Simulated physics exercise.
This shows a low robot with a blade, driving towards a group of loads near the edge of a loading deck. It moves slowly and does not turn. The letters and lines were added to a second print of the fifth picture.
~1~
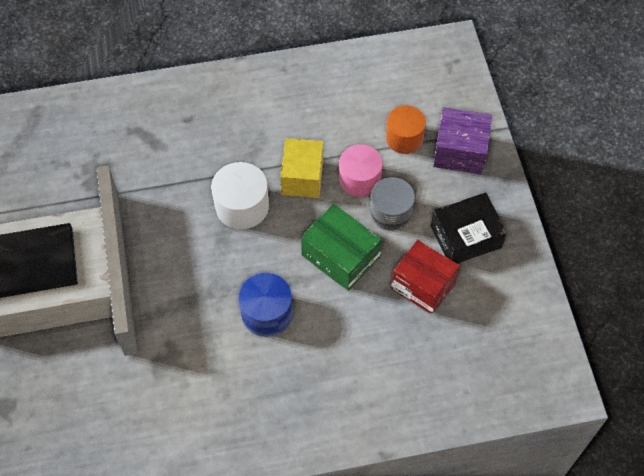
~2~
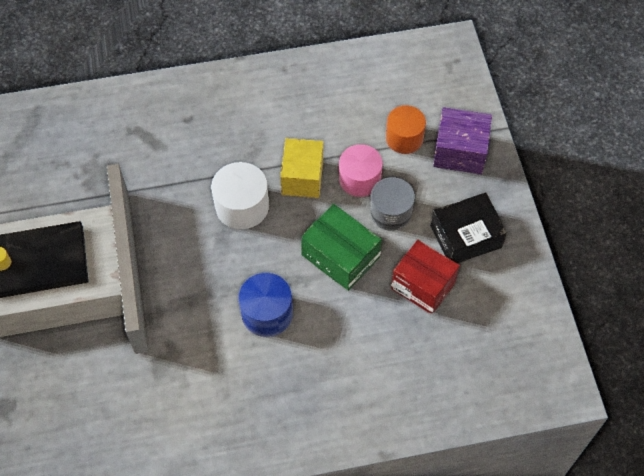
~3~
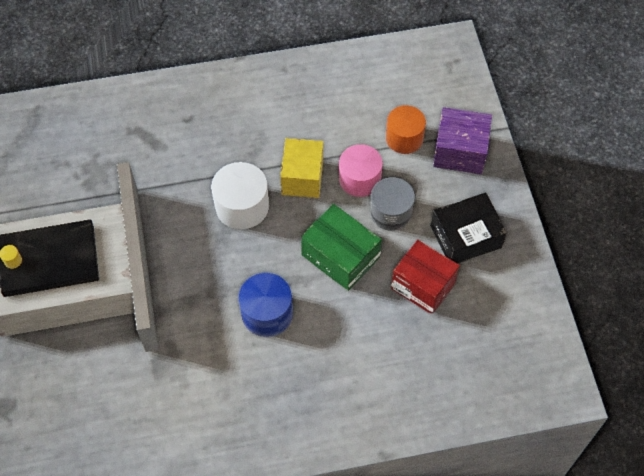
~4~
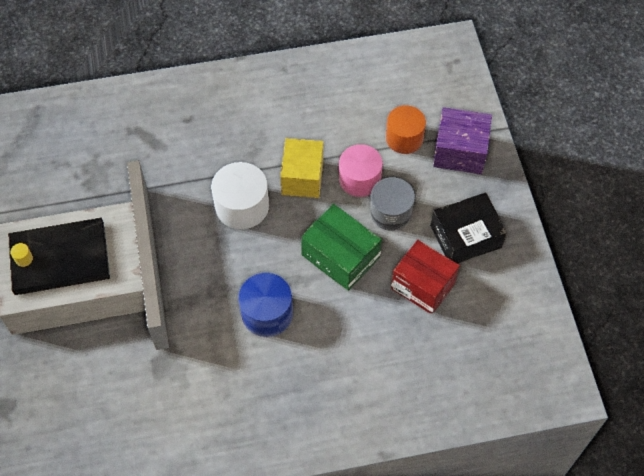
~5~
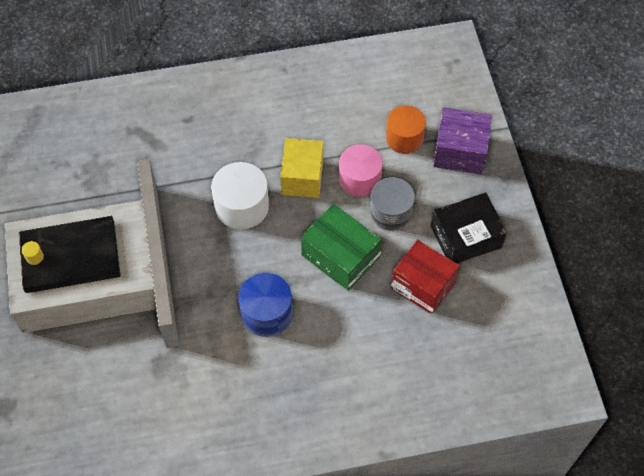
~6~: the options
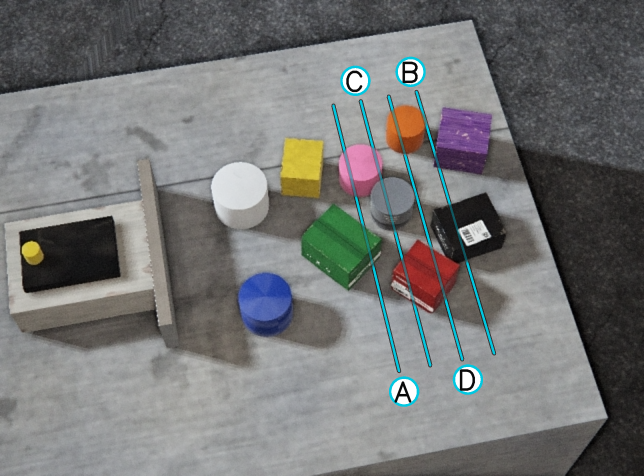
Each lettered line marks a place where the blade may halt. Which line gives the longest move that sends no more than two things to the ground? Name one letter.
It can go as far as B.
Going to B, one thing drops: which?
The black parcel.
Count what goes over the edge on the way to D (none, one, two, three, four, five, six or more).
By then, none.
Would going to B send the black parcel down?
Yes.
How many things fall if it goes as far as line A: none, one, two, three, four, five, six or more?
In all, none.
On the marked copy, A at (364, 229); B at (453, 214); C at (393, 224); D at (423, 219).
Taking B. A third of the way, robot (187, 233); pink canister (371, 167); blue canister (310, 298).
Two thirds of the way, robot (296, 214); purple crate (469, 139); black parcel (486, 225).
When it is over, robot (379, 200); black parcel over the edge; purple crate (513, 127); one fallen.
As for the rest, A is within the limit but short; C is within the limit but short; D is within the limit but short.
